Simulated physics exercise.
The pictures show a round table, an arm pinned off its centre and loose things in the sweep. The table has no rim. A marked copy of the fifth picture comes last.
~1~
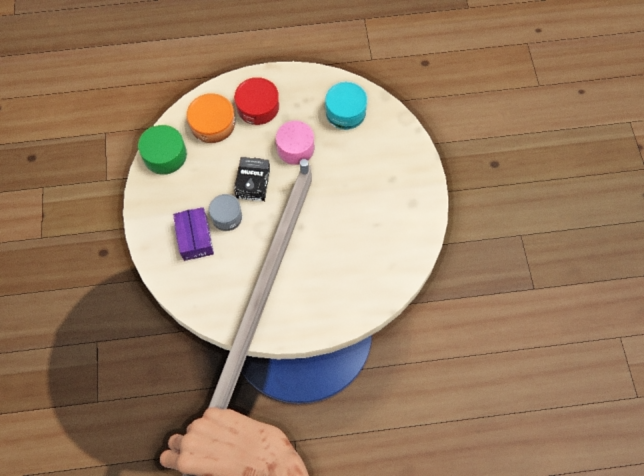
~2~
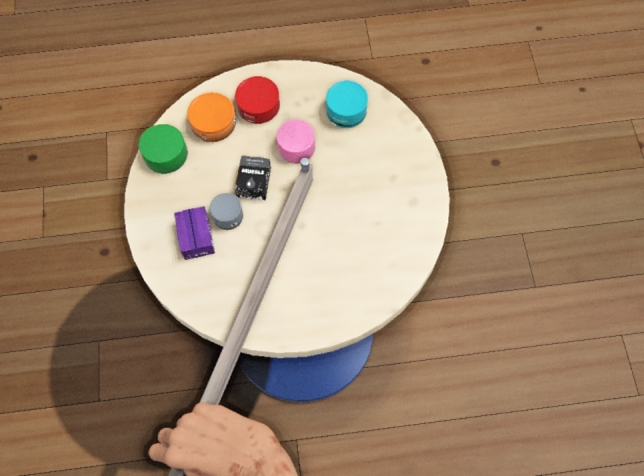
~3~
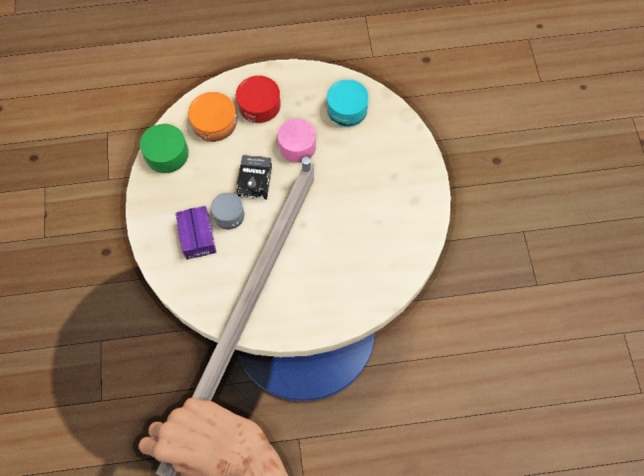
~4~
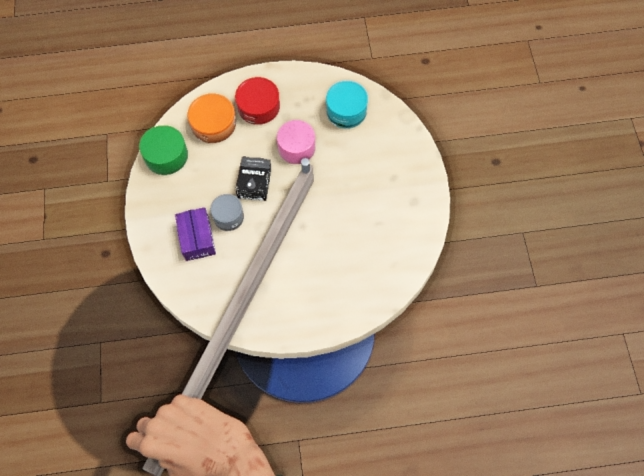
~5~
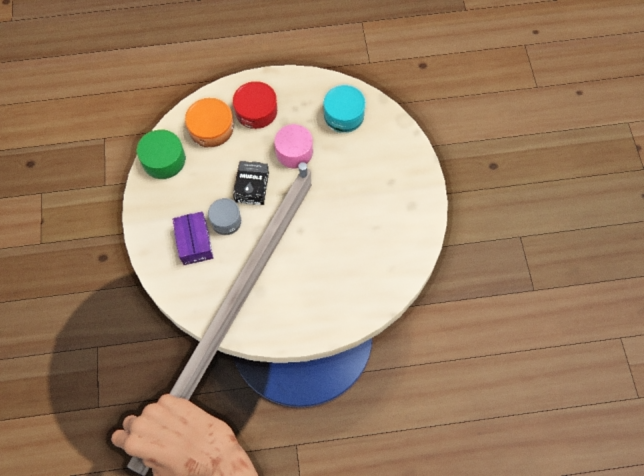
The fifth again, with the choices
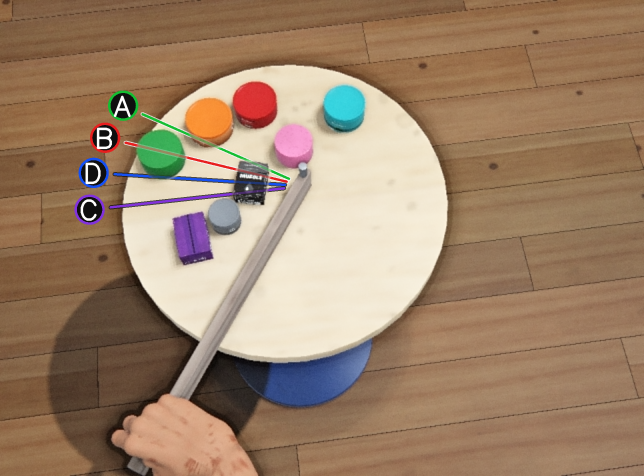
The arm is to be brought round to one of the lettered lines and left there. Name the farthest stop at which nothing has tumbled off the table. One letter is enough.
The farthest safe stop is D.
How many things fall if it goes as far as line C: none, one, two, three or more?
In all, none.
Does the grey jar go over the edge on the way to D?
No.
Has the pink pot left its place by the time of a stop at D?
By then, no.
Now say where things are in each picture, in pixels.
The first picture shows red jar (258, 101); turquoise jar (346, 106); green pot (163, 150).
The second picture shows arm (264, 266); purple box (194, 233).
The third picture shows arm (261, 264); pink pot (297, 140).
The fourth picture shows arm (257, 263); orange jar (212, 119).
The fifth picture shows arm (250, 266); turquoise jar (344, 110); green pot (162, 154); purple box (193, 239).
On the marked copy, A at (214, 146); B at (205, 162); C at (198, 198); D at (199, 180).
With D. Early on, arm (214, 237); purple box (187, 233); green pot (162, 155).
Further on, arm (195, 199); purple box (171, 192); grey jar (211, 188).
At the end, arm (194, 167); green pot (162, 117); purple box (178, 155); nothing has fallen.
As for the rest, A drops the green pot; B drops the green pot; C is safe but short.
